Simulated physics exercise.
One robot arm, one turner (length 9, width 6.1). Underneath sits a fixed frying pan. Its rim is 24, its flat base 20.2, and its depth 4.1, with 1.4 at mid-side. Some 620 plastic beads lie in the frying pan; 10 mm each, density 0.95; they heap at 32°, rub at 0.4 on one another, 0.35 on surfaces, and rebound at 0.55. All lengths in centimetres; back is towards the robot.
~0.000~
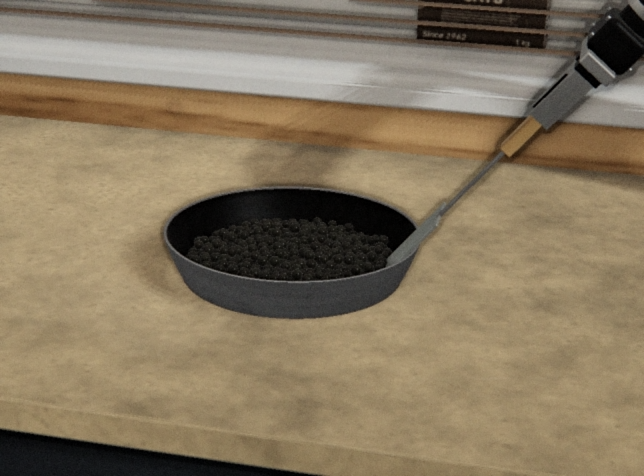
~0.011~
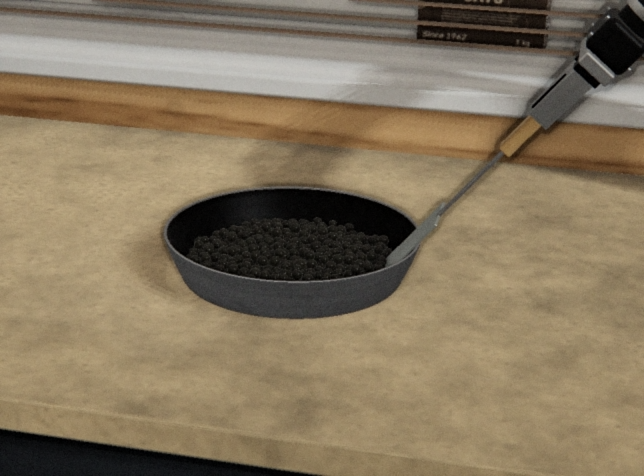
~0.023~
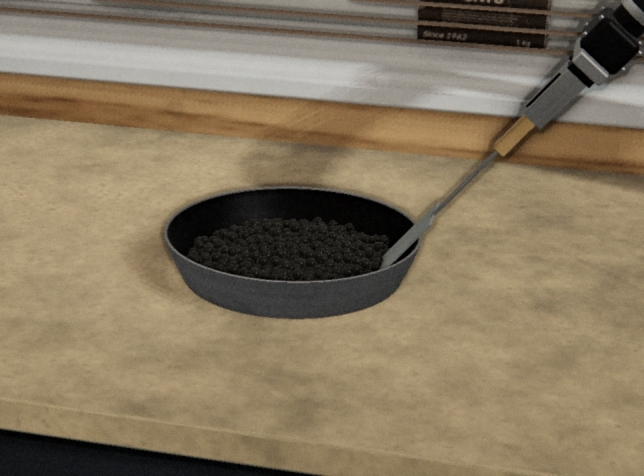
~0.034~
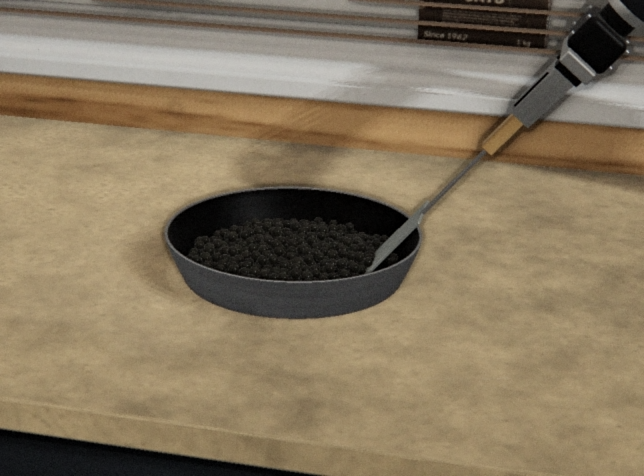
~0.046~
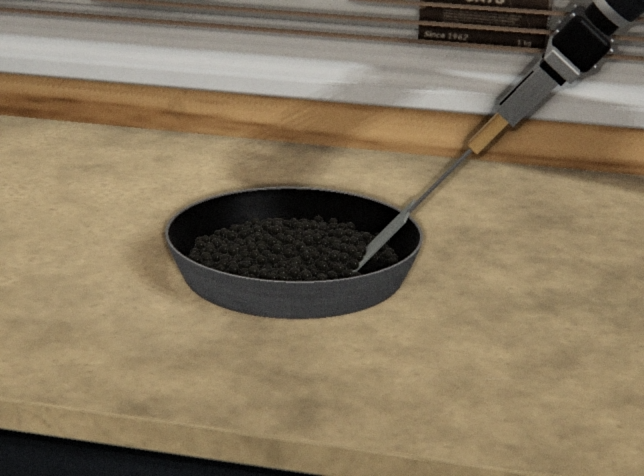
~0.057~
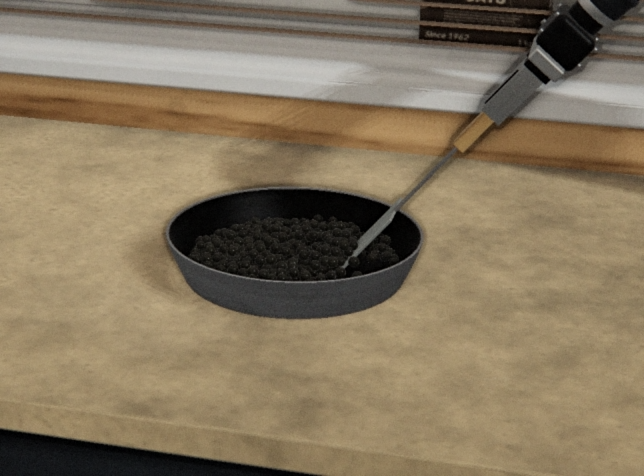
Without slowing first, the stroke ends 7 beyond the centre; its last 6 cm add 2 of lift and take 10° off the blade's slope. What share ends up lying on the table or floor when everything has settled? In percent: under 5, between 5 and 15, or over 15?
Between 5 and 15 percent.
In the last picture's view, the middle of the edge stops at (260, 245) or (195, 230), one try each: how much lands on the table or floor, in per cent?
First try roughly 5 percent, second roughly 25 percent.
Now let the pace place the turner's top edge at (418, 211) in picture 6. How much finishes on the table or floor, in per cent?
Some 0 percent.
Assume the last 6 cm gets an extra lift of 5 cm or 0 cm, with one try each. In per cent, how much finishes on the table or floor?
Close to 15 and 5 percent respectively.
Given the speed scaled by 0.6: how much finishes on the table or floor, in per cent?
Near 5 in a hundred.
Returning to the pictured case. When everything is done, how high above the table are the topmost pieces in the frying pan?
Some 5.0 cm above the table.
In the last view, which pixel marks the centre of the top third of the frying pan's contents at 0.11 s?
Near pixel (271, 239).
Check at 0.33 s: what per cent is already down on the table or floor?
Fraction noted: Close to 10 per cent.
After 0.09 s, sloping 51°, highest piece 6 above the table; 618 in the frying pan.
After 0.11 s, sloping 48°, highest piece 7 above the table; 618 in the frying pan.
After 0.33 s, sloping 41°, highest piece 5 above the table; 555 in the frying pan, 58 on the table or floor, 5 on the blade or in flight.
After 1.38 s, sloping 41°, highest piece 5 above the table; 555 in the frying pan, 63 on the table or floor.
At rest, 555 in the frying pan, 63 on the table or floor. That is 10 % on the table or floor.
